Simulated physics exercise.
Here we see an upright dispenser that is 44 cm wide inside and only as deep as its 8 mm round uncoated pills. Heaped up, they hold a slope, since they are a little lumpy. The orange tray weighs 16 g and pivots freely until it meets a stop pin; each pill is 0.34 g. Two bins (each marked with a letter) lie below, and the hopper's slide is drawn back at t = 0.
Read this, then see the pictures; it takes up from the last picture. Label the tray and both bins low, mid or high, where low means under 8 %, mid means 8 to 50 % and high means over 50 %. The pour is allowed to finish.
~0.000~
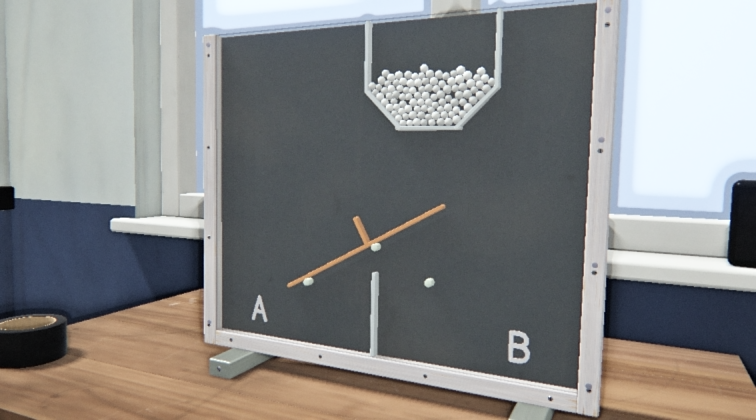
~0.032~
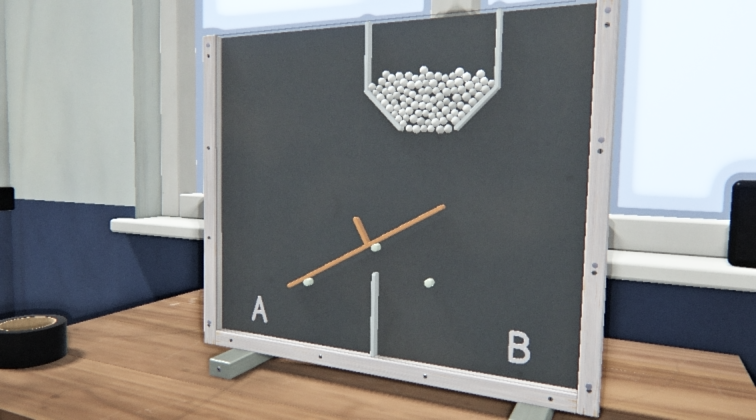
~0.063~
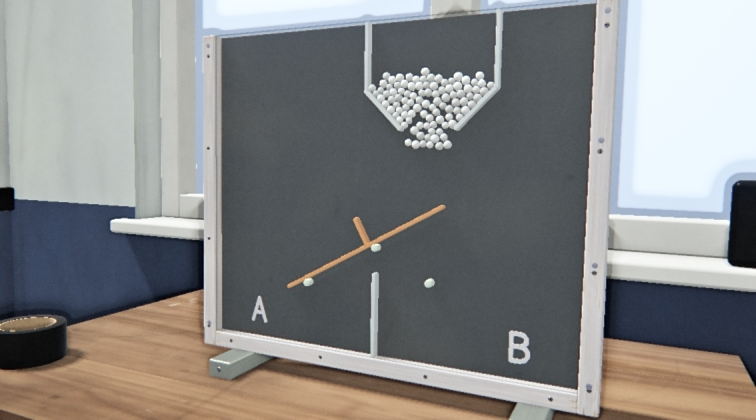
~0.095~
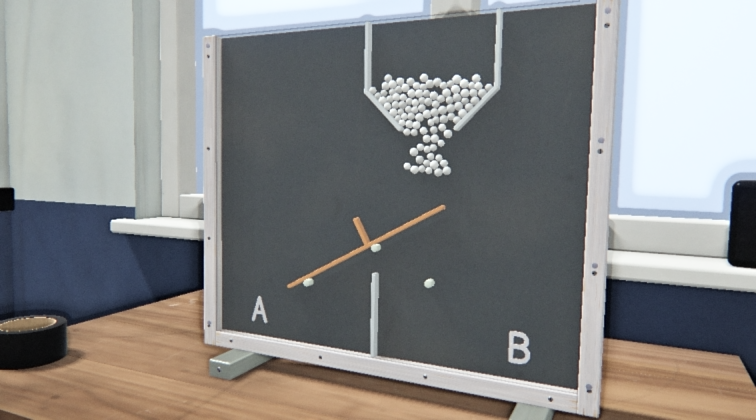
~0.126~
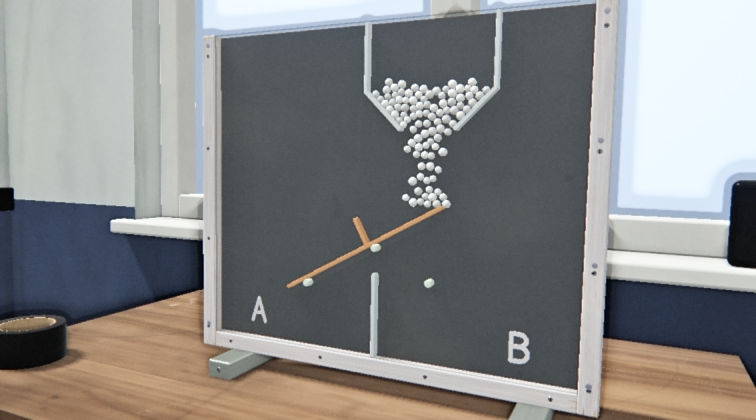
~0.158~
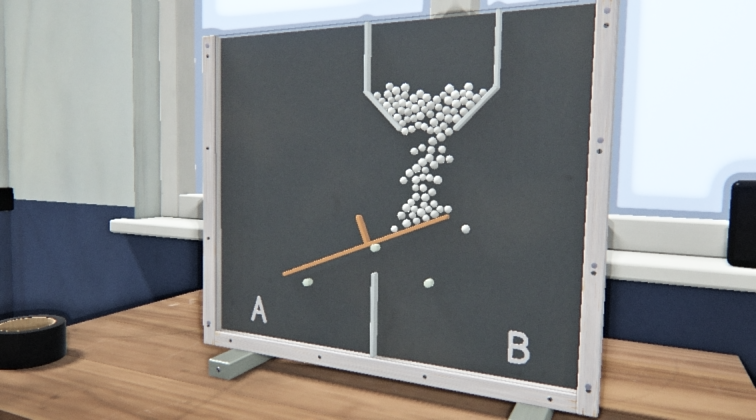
Bin A - low. Bin B - high. Tray - low.
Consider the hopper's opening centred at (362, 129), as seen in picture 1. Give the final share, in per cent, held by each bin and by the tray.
Bin A ends with 55 %, bin B with 0 % and the tray with 45 %.
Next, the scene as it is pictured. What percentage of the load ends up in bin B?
Result: Approx. 100 per cent.
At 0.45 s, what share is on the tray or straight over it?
Roughly 35 percent.
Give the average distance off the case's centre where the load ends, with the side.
Roughly 14 centimetres to the right of the centre.
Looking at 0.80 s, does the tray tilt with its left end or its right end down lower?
At that moment the tray sits with its right end down.
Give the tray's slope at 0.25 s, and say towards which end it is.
It's leaning around 20°, and the right end is the one that's down.
After 0.25 s 80 % have left the hopper; tray right end down 21°; on or over it 70 %, past it to the left 0 %, to the right 5 %.
After 0.45 s 100 % have left the hopper; tray right end down 27°; on or over it 35 %, past it to the left 0 %, to the right 65 %.
After 0.80 s 100 % have left the hopper; tray right end down 26°; on or over it 5 %, past it to the left 0 %, to the right 95 %.
Settled by 1.7 s, bin A 0 %, bin B 100 %, tray 0 %; tray left end down 29°.
